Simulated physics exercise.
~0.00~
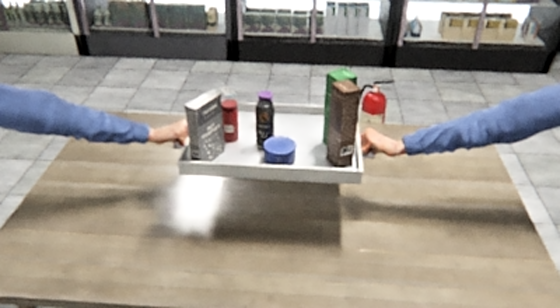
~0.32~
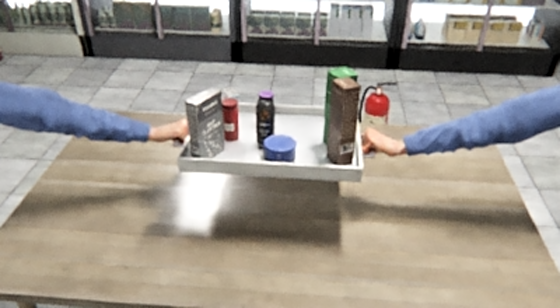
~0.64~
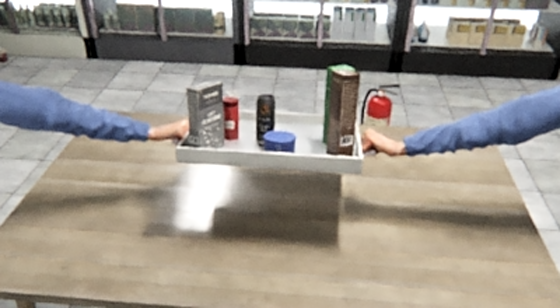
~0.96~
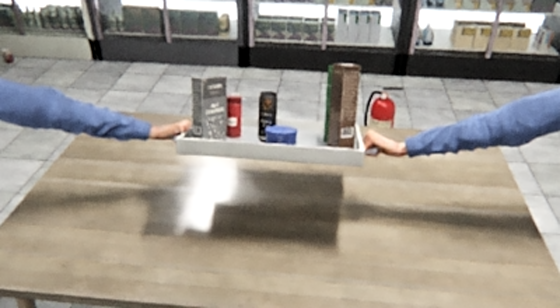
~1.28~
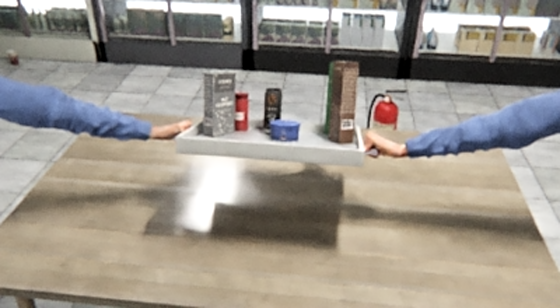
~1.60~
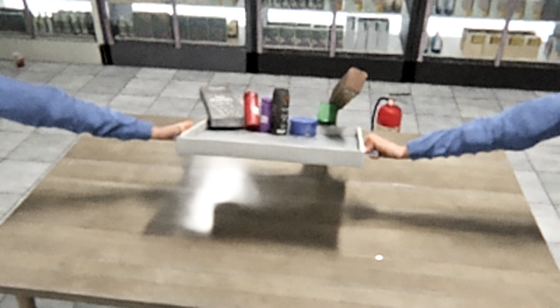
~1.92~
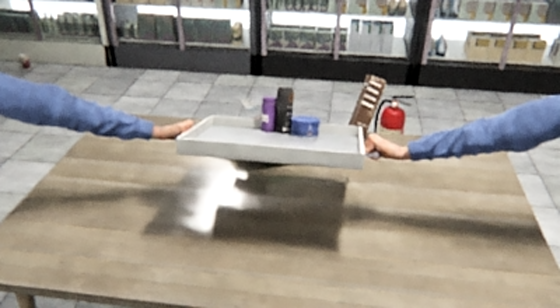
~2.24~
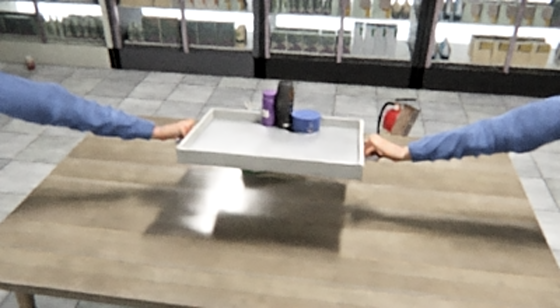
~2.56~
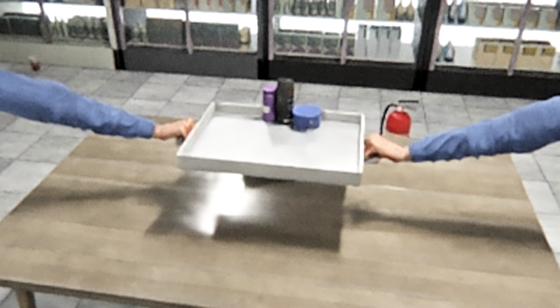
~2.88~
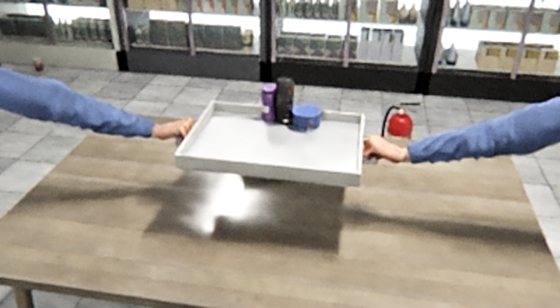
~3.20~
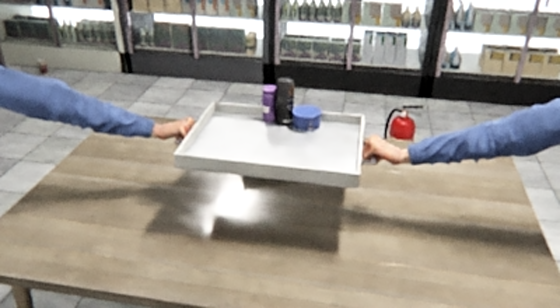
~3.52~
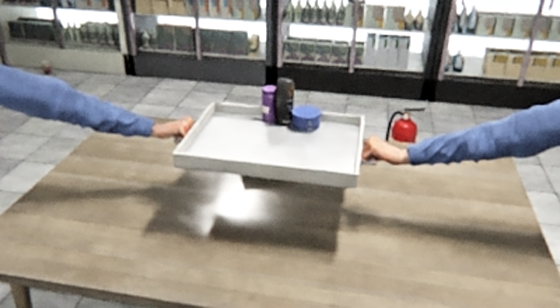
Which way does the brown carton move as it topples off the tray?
The brown carton moves to the right as it tips over and leaves the tray.
In the video, two hands hold a tray of cartons, shakers and a blue tub above a table and tip its far edge down. The cartons, grey packet and red shaker topple off, and the tray levels with the tub, purple shaker and black can still standing.
